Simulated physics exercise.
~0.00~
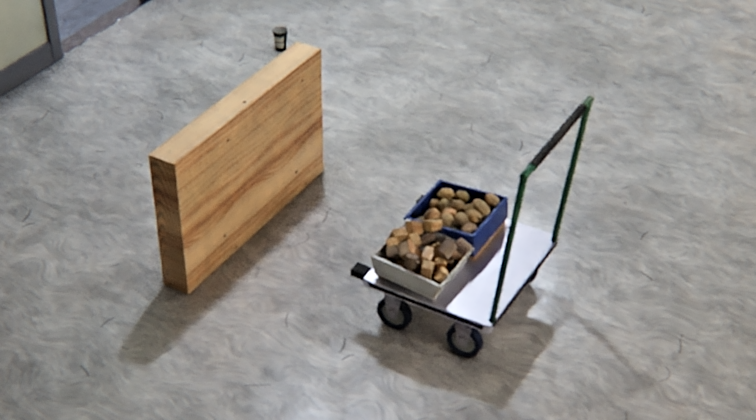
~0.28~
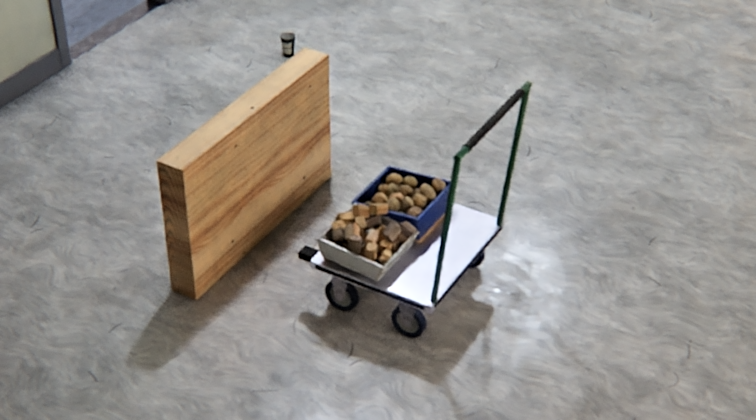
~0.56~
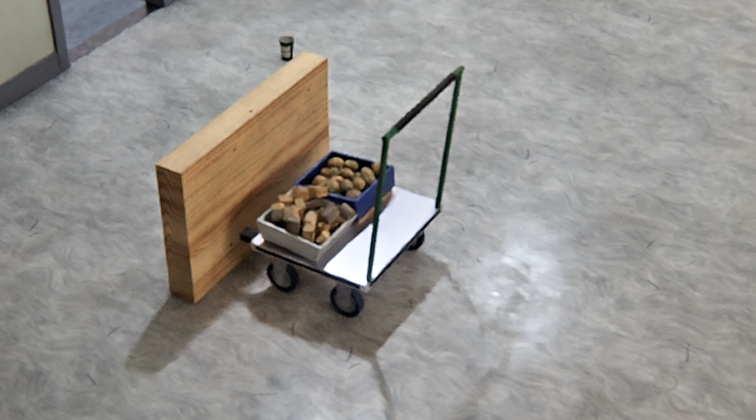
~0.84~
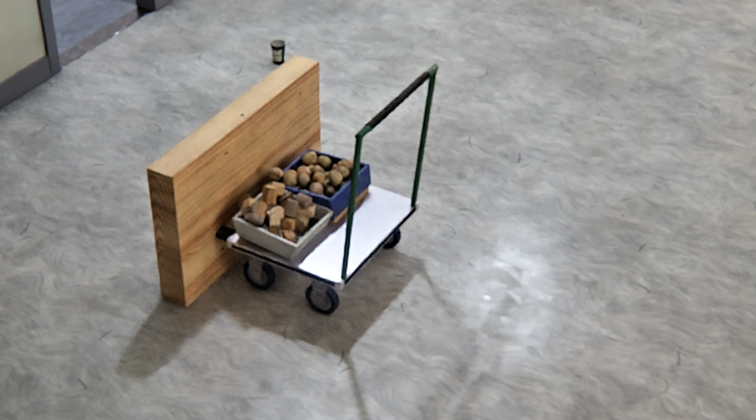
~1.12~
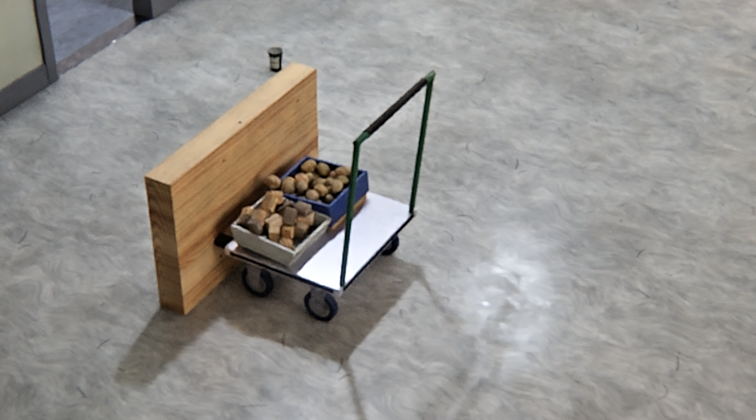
Flatbed trolley carrying crates of wood offcuts and potatoes rolling left into a wooden wall and stopping, its load shifting but mostly staying aboard.
